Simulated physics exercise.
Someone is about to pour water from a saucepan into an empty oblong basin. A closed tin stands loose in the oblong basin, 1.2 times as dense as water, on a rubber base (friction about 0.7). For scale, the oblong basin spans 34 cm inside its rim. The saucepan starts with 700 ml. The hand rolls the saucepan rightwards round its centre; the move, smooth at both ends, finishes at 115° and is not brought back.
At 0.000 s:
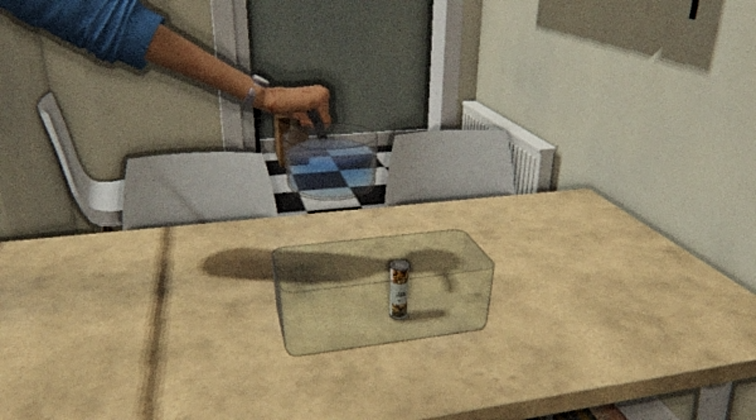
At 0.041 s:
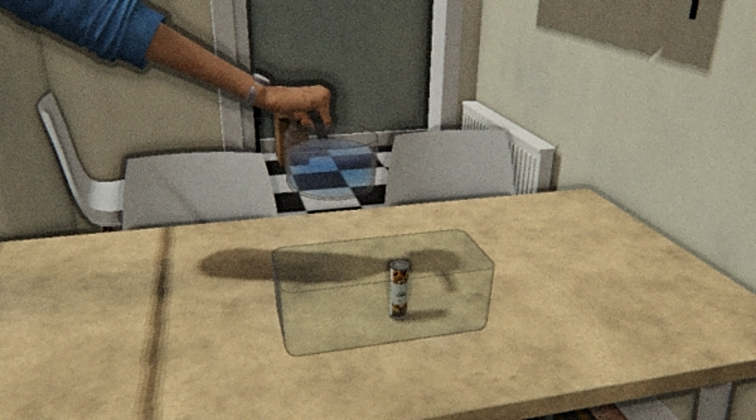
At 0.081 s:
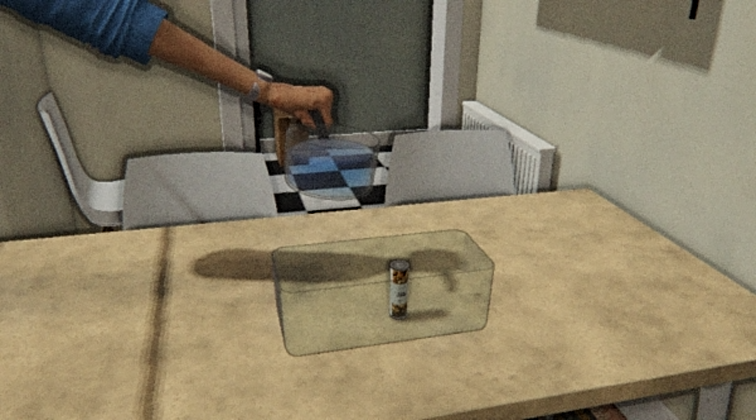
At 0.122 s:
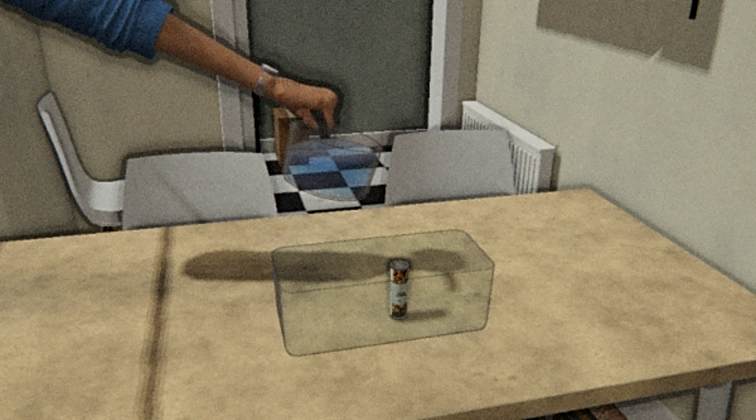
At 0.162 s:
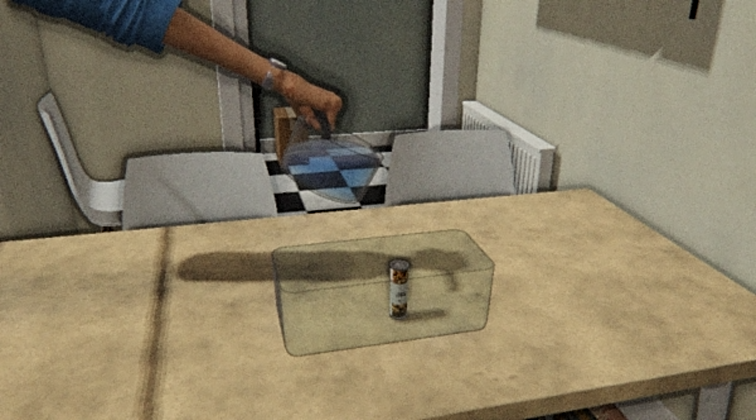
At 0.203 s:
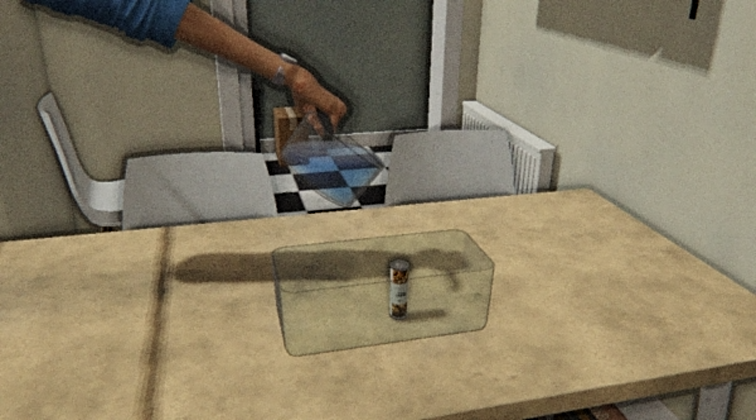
Above a table holding a tin in a clear basin, a hand tilts a saucepan rightwards.
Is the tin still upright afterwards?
It falls.
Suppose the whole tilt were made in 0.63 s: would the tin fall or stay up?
The tin keeps standing.
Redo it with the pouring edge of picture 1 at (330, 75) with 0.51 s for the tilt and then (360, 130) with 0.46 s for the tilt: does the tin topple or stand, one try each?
First it falls; then it falls.
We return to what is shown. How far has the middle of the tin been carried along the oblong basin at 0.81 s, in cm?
Some 4 cm.
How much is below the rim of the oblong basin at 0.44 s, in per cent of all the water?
Some 22 per cent.
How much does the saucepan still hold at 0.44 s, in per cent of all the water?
Near 22 in a hundred.
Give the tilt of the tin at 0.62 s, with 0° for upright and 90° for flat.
Near 0° from upright.
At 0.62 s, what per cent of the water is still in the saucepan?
About 3 per cent.
By 0.44 s the tilt is 110° and 21 per cent is still to pour; the tin stands where it began.
By 0.62 s the tilt is 115° and 3 per cent is still to pour; the tin stands 1 cm from where it began.
By 0.81 s the tilt is 115° and 0 per cent is still to pour; the tin leans 29°.
By 1.01 s the tilt is 115° and 0 per cent is still to pour; the tin lies on its side.
At rest the tin lies on its side.
